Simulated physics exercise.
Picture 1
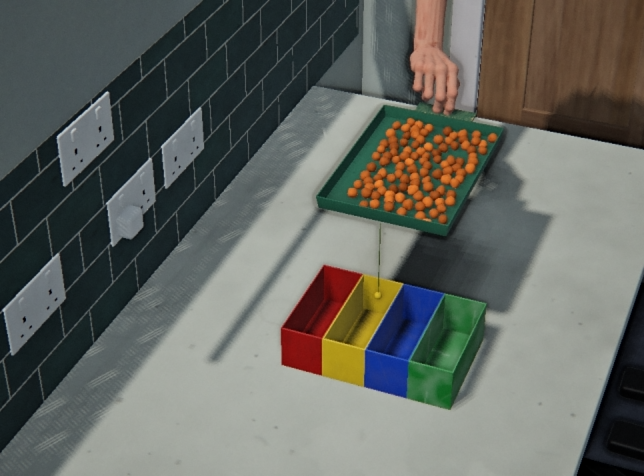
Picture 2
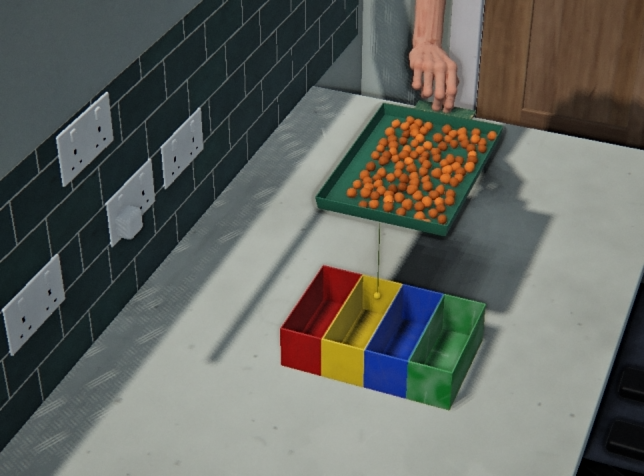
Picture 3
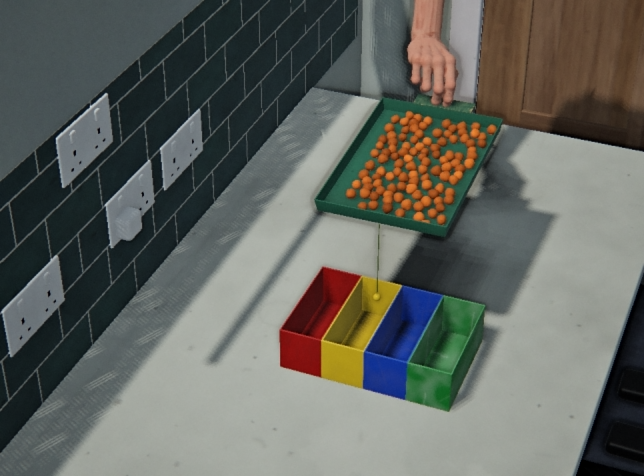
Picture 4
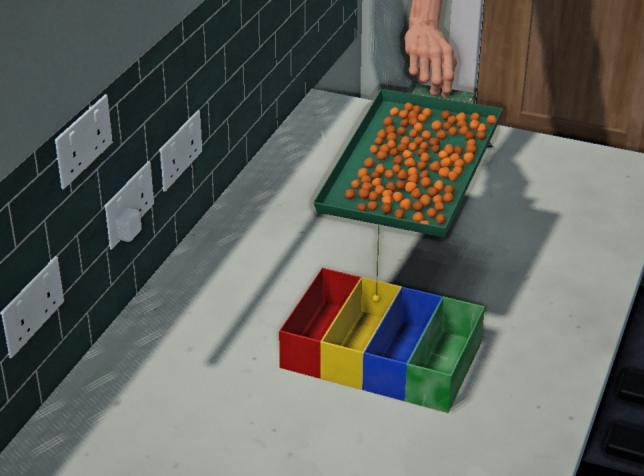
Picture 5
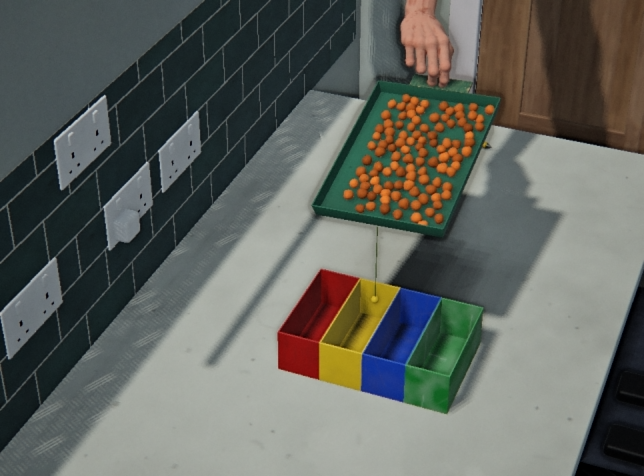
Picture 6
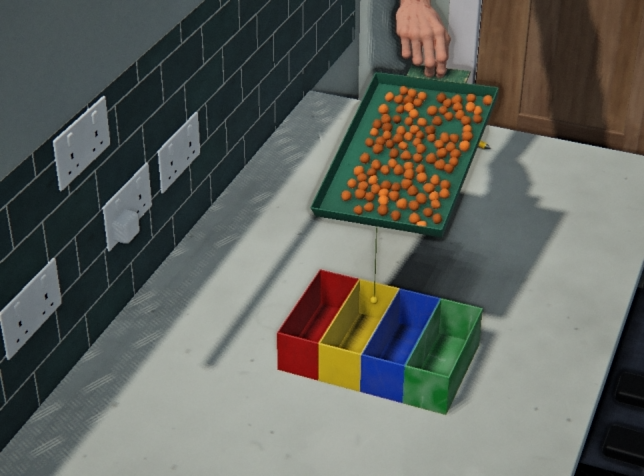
On a pale worktop, a hand slowly tilts a green tray of orange pieces above coloured compartments.
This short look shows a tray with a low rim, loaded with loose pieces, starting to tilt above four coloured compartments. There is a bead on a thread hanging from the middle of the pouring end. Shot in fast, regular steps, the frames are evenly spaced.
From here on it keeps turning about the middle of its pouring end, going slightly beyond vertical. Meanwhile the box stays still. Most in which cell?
Red cell.
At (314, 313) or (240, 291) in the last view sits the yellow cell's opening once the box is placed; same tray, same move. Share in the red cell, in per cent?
Trial 1: 10 percent; trial 2: 0 percent.
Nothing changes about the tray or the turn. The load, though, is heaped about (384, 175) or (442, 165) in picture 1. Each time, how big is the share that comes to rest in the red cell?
40 % and 30 %.
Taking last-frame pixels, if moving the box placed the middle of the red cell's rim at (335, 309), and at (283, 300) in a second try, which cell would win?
Attempt 1 - the red cell; attempt 2 - the yellow cell.
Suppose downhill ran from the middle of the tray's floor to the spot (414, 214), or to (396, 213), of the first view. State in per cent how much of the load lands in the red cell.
First some 0, then 10 per cent.
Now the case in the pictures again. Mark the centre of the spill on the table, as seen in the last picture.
Approximate centre, last frame: (294, 410).
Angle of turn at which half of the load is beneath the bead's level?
Angle reached: About 120°.
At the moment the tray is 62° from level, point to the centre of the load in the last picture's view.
Mark it at roughly (370, 179) in the final frame.
Shortly afterwards, tray tipped steeply; the whole lot on the tray.
Next, tray tipped past a quarter turn; all but a few on the tray; only a few in the red cell; only a few falling or outside the box.
Some moments later, tray tipped past a quarter turn; near a quarter in the red cell; near a quarter in the yellow cell; a little in the blue cell; only a few in the green cell; near half falling or outside the box.
In the end, tray tipped past a quarter turn; near a quarter in the red cell; near a quarter in the yellow cell; a little in the blue cell; only a few in the green cell; near half outside the box.
